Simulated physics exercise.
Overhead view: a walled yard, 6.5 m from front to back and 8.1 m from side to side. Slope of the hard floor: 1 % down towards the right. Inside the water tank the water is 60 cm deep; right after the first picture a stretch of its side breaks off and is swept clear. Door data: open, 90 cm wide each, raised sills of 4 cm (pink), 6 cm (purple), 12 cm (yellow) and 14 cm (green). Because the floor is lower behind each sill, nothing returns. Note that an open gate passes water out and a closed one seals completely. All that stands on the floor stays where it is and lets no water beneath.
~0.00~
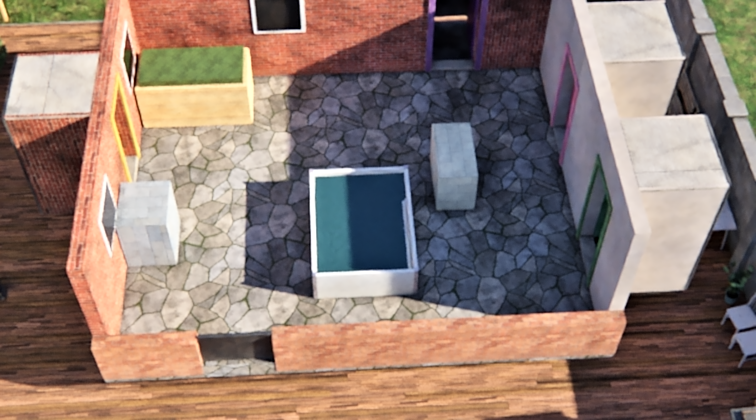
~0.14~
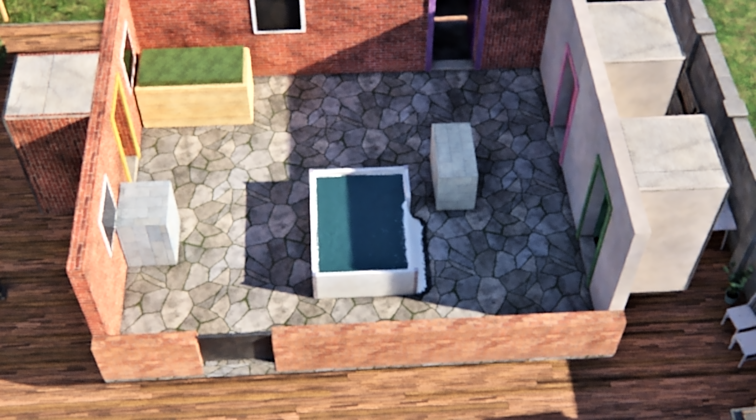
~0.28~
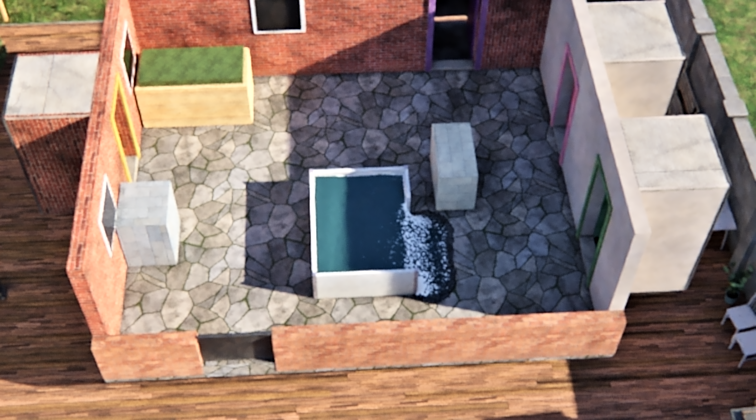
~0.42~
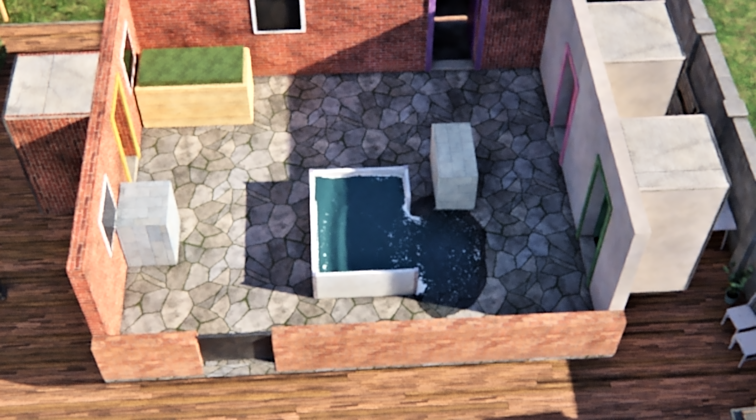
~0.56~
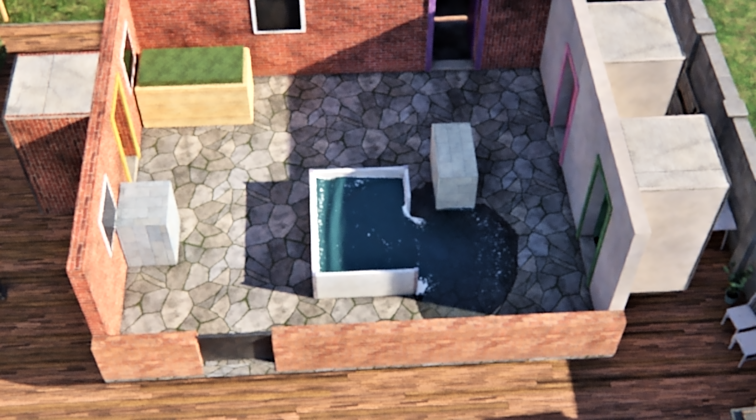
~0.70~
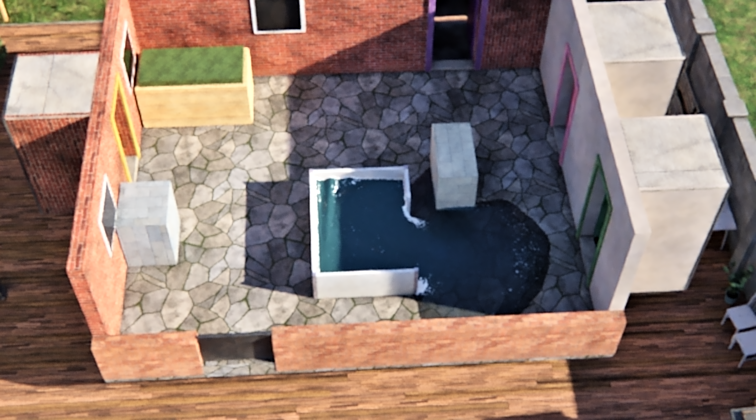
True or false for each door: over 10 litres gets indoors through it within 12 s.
Pink door - true, purple door - true, yellow door - false, green door - true.
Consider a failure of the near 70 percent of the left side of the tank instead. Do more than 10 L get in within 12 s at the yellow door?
Then: Yellow below.
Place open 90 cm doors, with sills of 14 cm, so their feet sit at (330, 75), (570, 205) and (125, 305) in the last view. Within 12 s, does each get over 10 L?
Check each in turn: The first fails, the second succeeds, the third fails.
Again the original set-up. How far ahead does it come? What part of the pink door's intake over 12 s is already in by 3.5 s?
That works out near 5%.
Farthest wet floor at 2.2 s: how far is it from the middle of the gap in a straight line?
4.6 m.
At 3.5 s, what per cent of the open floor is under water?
Wet share: About 30 %.
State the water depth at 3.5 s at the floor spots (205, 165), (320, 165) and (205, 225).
Approximately 0, 0 and 0 centimetres, going through them in turn.
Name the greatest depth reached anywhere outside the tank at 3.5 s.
Depth max: Approx. 22 cm.
After 1.4 s water covers 20 % of the floor and is deepest (33 cm) near (567, 217); pink door not reached, purple door not reached, yellow door not reached, green door 26 cm at the sill, 34 L in.
After 2.2 s water covers 25 % of the floor and is deepest (39 cm) near (591, 326); pink door 6 cm at the sill, 0 L in, purple door not reached, yellow door not reached, green door 30 cm at the sill, 115 L in.
After 3.5 s water covers 30 % of the floor and is deepest (22 cm) near (509, 277); pink door 6 cm at the sill, 4 L in, purple door not reached, yellow door not reached, green door 21 cm at the sill, 194 L in.
After 7.0 s water covers 55 % of the floor and is deepest (14 cm) near (500, 73); pink door 6 cm at the sill, 25 L in, purple door 12 cm at the sill, 27 L in, yellow door not reached, green door 10 cm at the sill, 210 L in.
After 12.0 s water covers 90 % of the floor and is deepest (9 cm) near (535, 72); pink door 8 cm at the sill, 66 L in, purple door 7 cm at the sill, 54 L in, yellow door not reached, green door 6 cm at the sill, 210 L in.
